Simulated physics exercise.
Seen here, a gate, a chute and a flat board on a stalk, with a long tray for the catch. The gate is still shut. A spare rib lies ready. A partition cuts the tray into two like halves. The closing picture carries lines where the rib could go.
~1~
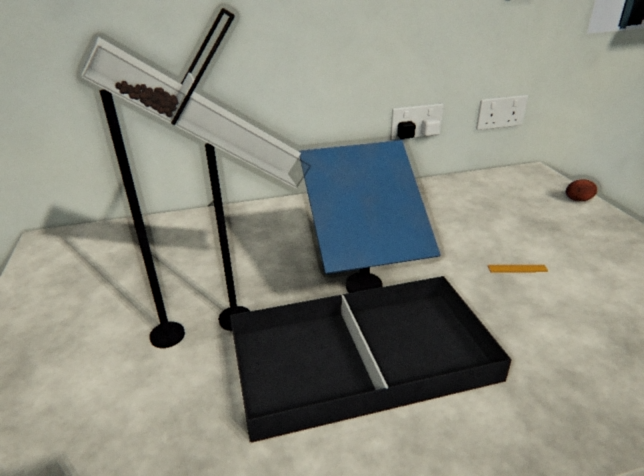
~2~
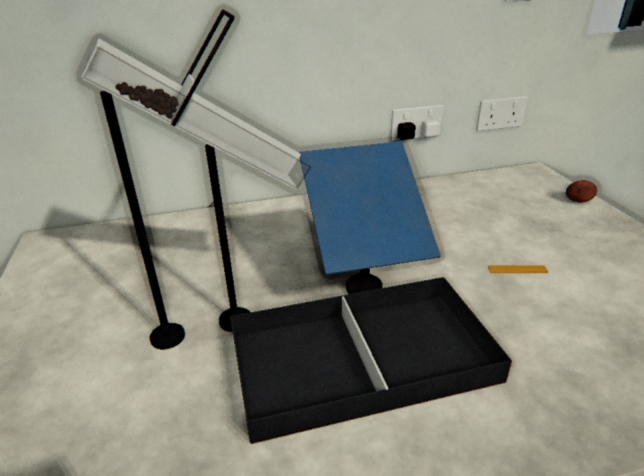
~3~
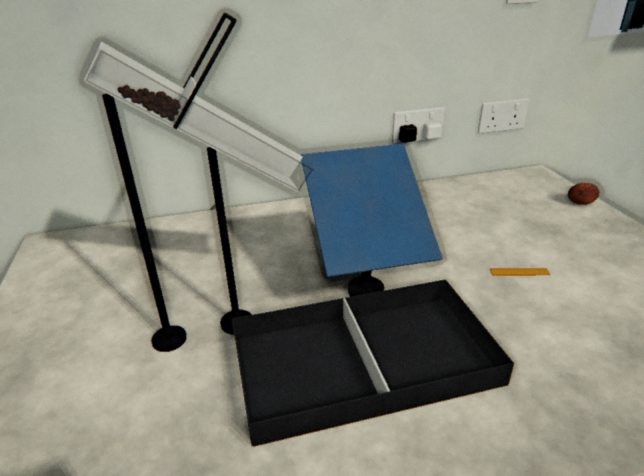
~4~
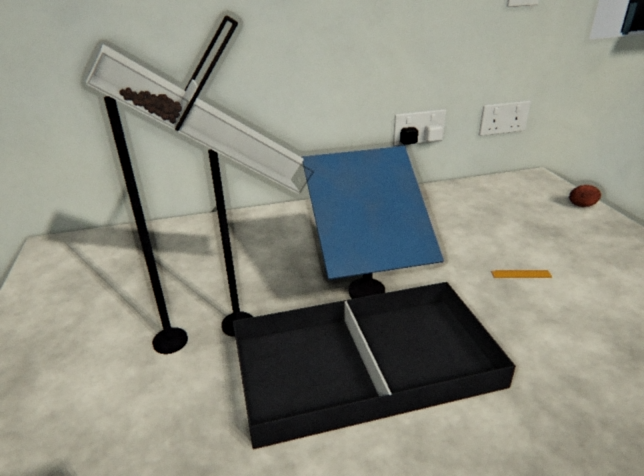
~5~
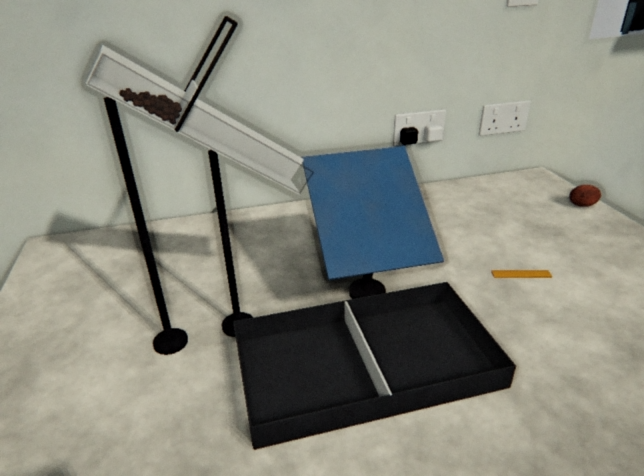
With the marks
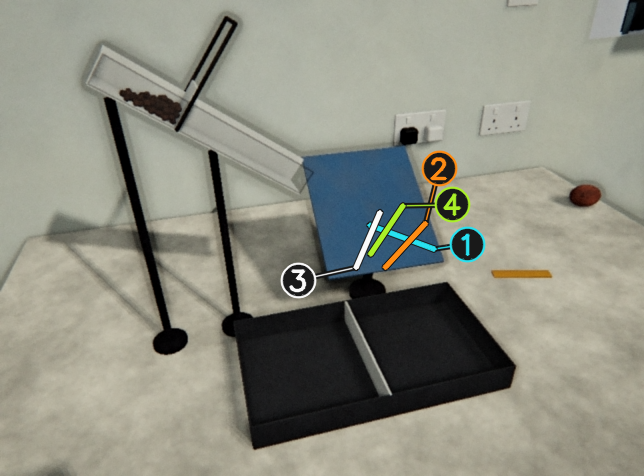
A black open tray split by a pale divider sits on a mottled whitish worktop against a pale green wall with sockets, seen from slightly above. Behind it a blue board tilts on a dark stand, while at left a clear sloping chute on two black posts holds small brown pieces behind a black-framed gate, with a yellowish strip and a reddish-brown rounded object at right. The objects stay still as the camera shifts very slightly.
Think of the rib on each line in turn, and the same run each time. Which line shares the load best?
I would pick line 4.
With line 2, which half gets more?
Right.
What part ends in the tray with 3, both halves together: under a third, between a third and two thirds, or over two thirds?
Over two thirds.
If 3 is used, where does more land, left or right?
Left.
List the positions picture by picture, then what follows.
Load behind the gate at (156, 96), allspice berries; lip of the chute at (292, 181), sloping fairly steeply, in the first picture.
Middle of the board at (367, 202), tilted fairly steeply; middle of its low edge at (385, 265); of its high edge at (352, 146), in the second picture.
Front corners of the tray at (249, 425) and (514, 363); front end of its middle wall at (389, 392); gate still shut at (191, 87), in the third picture.
Middle of the load at (159, 103); lip at (295, 187), in the fourth picture.
Middle of the load at (159, 103); lip at (295, 187), in the fifth picture.
On the marked copy, line 1 from (369, 225) to (434, 249); line 2 from (425, 223) to (385, 267); line 3 from (379, 212) to (356, 267); line 4 from (403, 205) to (370, 254).
For line 1, of what is caught, a stray few in the left half, nearly all in the right.
For line 2, of what is caught, a small part in the left half, nearly all in the right.
For line 3, of what is caught, most in the left half, a small part in the right.
For line 4, of what is caught, about half in the left half, about half in the right.
